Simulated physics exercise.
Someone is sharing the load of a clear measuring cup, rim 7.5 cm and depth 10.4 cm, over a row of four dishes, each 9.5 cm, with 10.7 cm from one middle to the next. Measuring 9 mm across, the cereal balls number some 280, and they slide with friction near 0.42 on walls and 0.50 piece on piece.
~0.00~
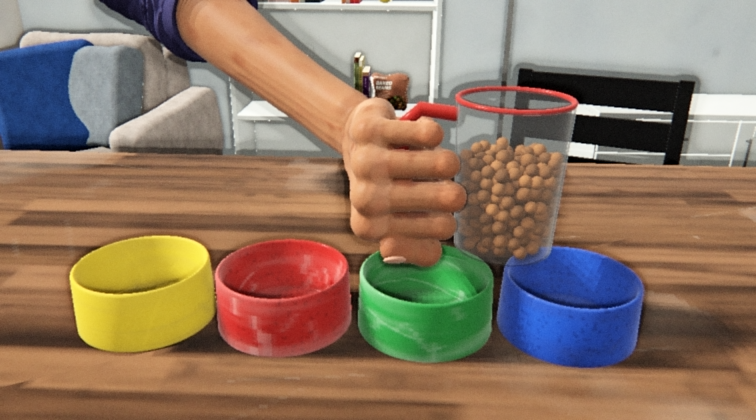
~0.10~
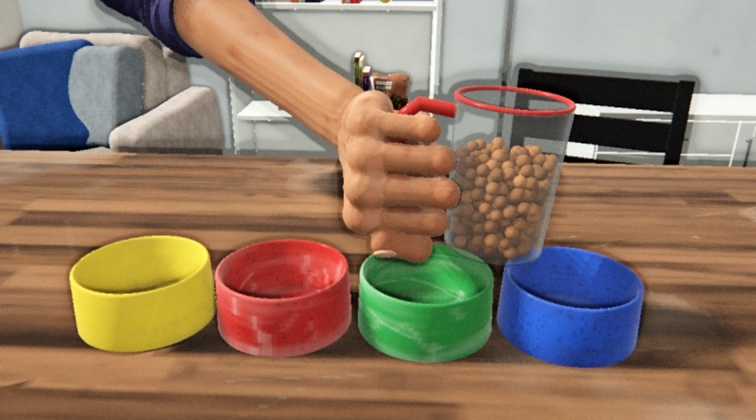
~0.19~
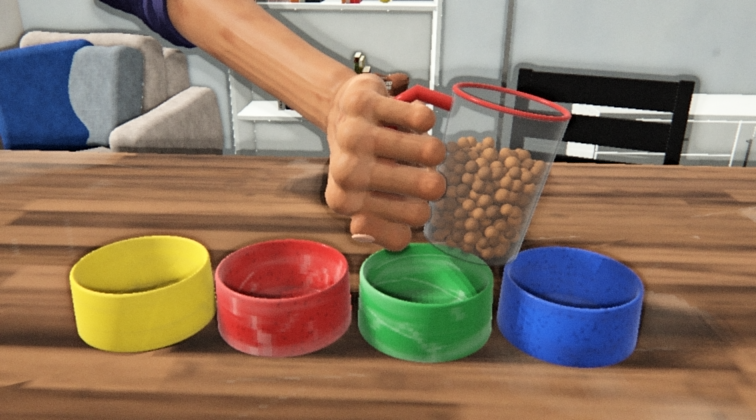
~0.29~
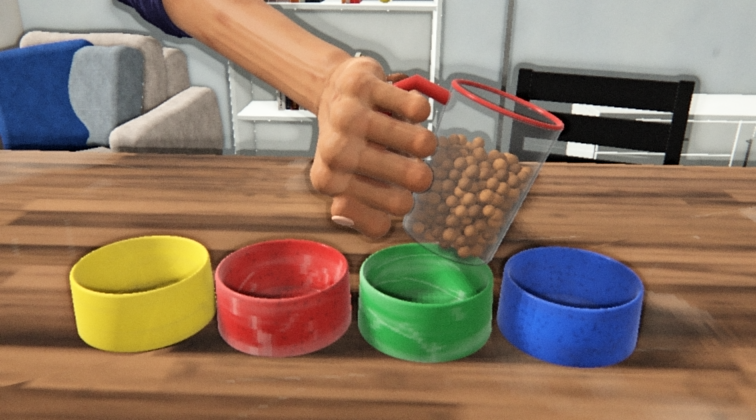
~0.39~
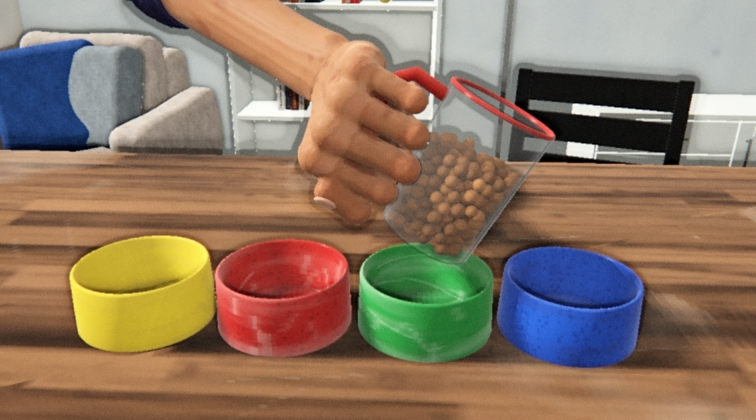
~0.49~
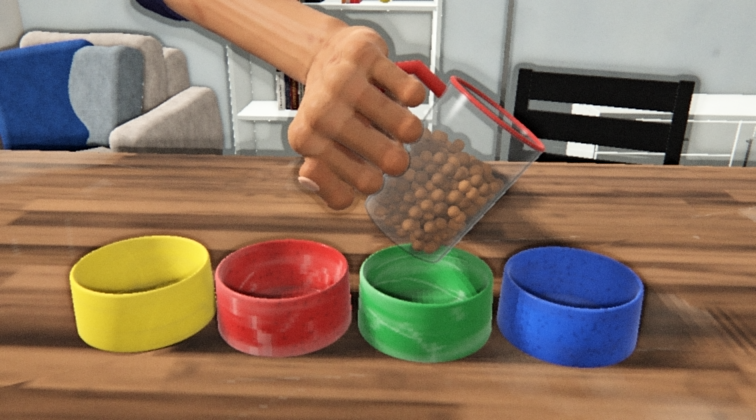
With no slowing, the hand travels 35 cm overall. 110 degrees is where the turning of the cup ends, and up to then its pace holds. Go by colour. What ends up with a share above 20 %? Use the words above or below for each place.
Red: Above; blue: Below; green: Above; yellow: Below; counter: Below.
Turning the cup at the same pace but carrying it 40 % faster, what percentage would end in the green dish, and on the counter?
Shares: Green 0, counter 10.
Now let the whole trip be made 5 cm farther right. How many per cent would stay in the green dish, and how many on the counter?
After the change, green takes 90 while the counter takes 10.
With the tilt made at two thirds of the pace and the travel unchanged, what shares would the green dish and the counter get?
Result - green dish: 0; counter: 10.
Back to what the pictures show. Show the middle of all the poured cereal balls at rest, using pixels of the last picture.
I'd say roughly (380, 304).
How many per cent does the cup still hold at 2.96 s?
It comes to about 0 percent.
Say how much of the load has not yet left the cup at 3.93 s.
It should be near 0 per cent.
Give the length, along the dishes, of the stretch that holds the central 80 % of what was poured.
Roughly 13 centimetres.
After 1.97 s, tilt 110 degrees; cup holds 25 %, red 10 %, green 55 %.
After 2.96 s, tilt 110 degrees; cup holds 0 %, red 35 %, green 55 %.
After 3.93 s, tilt 110 degrees; cup holds 0 %, red 35 %, green 55 %.
By 4.2 s all is still; red 35 %, blue 0 %, green 55 %, yellow 0 %, counter 15 %.
